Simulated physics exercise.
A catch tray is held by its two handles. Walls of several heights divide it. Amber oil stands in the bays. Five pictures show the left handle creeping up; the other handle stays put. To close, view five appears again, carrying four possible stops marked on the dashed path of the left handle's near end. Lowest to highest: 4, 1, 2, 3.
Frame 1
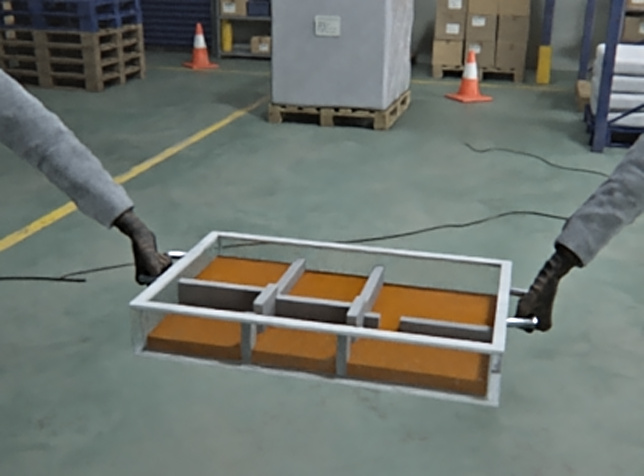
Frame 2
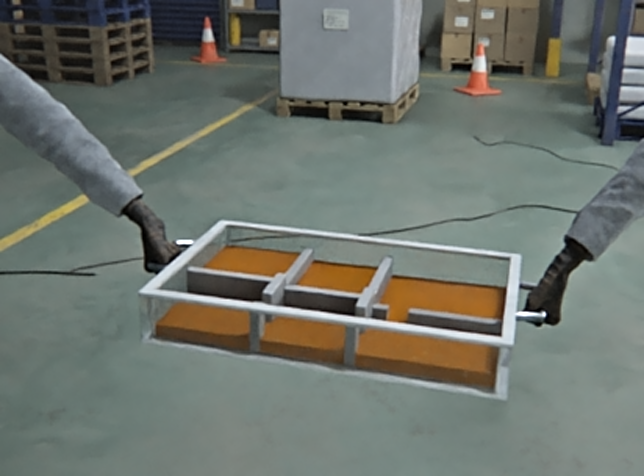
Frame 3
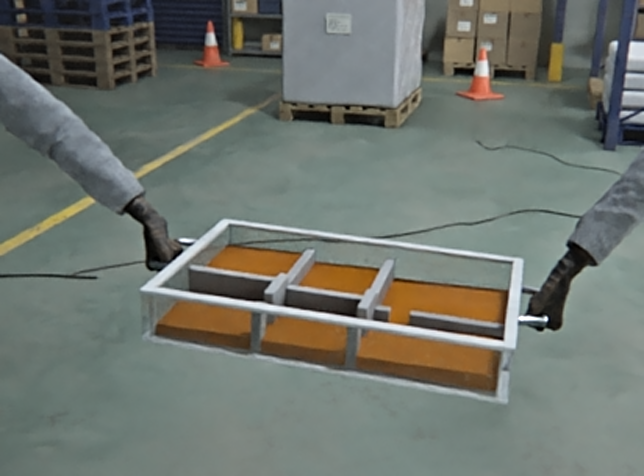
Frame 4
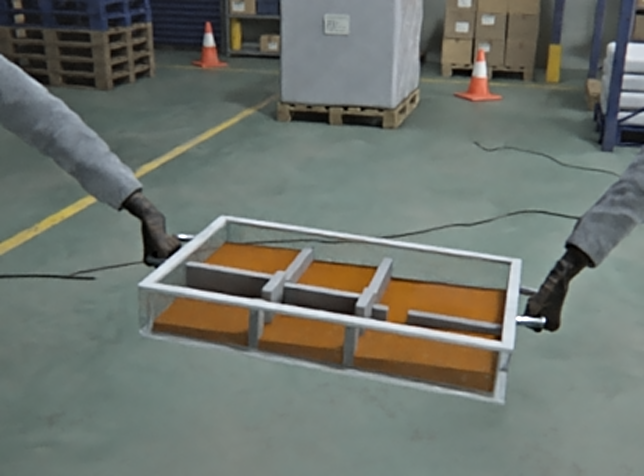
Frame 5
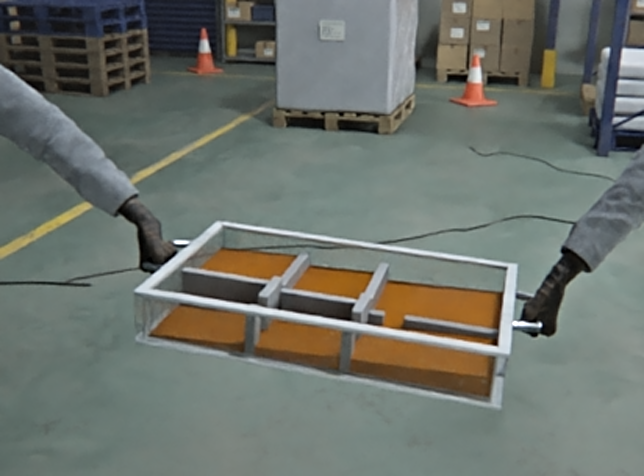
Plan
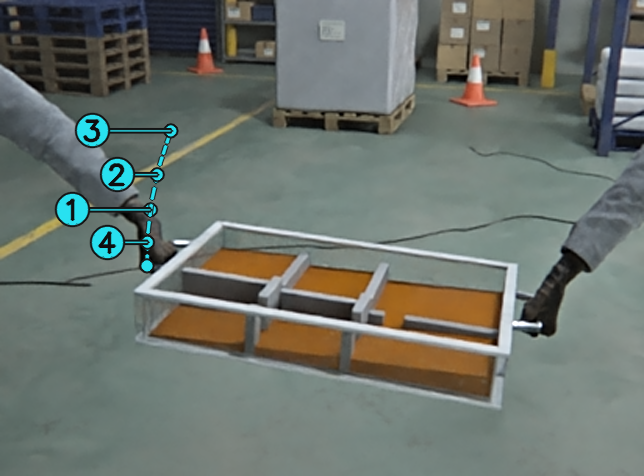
At first, two gloved hands hold a clear-sided, white-framed tray level above a warehouse floor, with amber liquid lying between its grey dividing walls. The hands then tilt the tray very slightly down to the right, and it shifts a little in view while the liquid stays within its bays.
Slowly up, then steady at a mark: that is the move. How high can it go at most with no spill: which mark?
Choose 2.
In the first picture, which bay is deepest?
The back left bay.
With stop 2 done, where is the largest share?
It is the back right one.
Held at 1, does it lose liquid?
No.
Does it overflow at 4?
No.
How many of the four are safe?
Three of them.
On the marked copy, 1 at (150, 209); 2 at (157, 174); 3 at (170, 130); 4 at (147, 242).
For stop 1, nothing spills; the back right bay holds the most.
For stop 2, nothing spills; the back right bay holds the most.
For stop 3, about 16 % goes over the rim.
For stop 4, nothing spills; the back right bay holds the most.
